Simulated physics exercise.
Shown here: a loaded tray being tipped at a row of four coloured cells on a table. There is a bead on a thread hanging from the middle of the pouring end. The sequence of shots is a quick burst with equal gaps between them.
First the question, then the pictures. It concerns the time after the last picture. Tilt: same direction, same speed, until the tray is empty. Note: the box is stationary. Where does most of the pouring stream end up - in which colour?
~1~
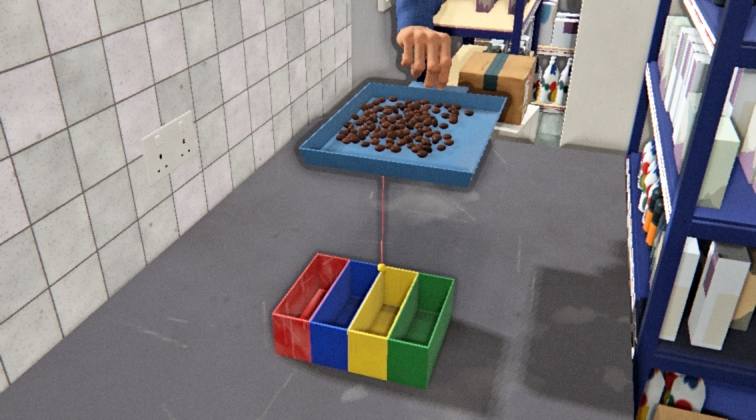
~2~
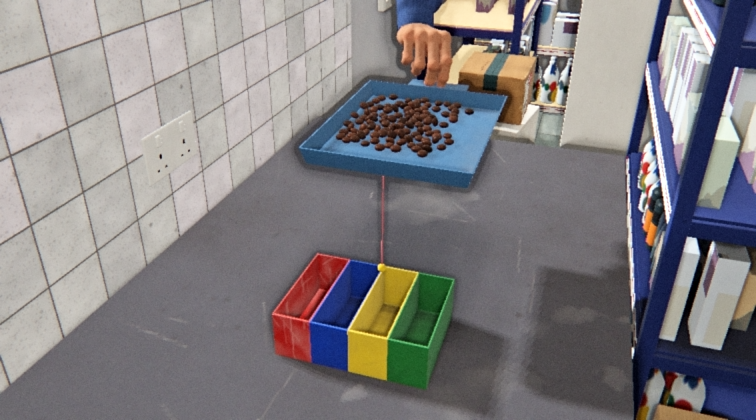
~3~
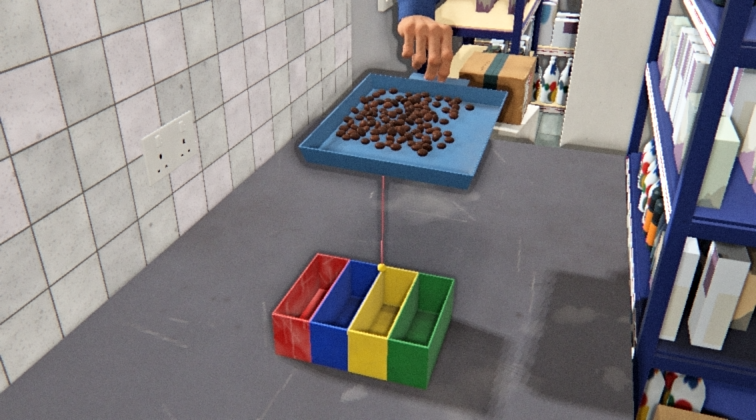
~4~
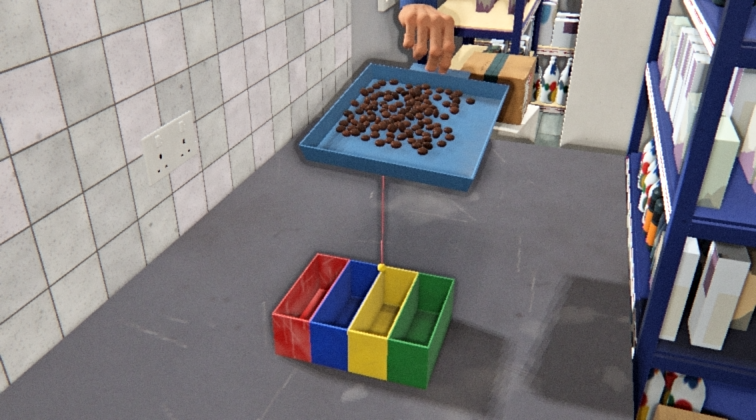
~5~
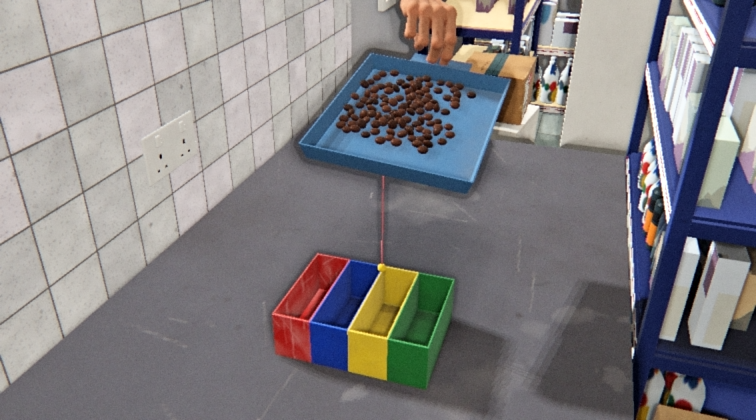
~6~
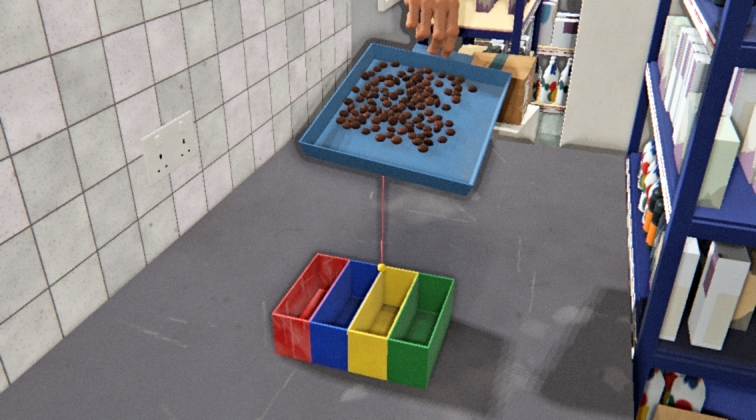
In the green one.
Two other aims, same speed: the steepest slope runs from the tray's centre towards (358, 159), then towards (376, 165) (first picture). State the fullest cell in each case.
Red, then the red cell.
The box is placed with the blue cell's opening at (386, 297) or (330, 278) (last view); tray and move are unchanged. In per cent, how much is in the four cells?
Result, in turn: 90 %, 10 %.
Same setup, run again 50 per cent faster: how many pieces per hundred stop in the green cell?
Estimate: Around 30%.
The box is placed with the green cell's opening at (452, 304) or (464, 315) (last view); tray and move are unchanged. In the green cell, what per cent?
60 %, then 50 %.
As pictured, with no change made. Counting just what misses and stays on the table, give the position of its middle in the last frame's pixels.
At about (486, 353).
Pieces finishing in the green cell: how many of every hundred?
It comes to around 50 percent.
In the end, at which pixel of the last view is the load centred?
The centre comes to rest near (448, 340).
Soon, tray tipped steeply; nearly all on the tray; a small part falling or outside the box.
A while on, tray tipped right over; about half on the tray; a small part in the green cell; a stray few in the yellow cell; about a third falling or outside the box.
Towards the end, tray tipped past a quarter turn; about half in the green cell; a stray few in the yellow cell; about half falling or outside the box.
Finally, tray tipped past a quarter turn; about half in the green cell; a stray few in the yellow cell; none in the blue cell; none in the red cell; about half outside the box.
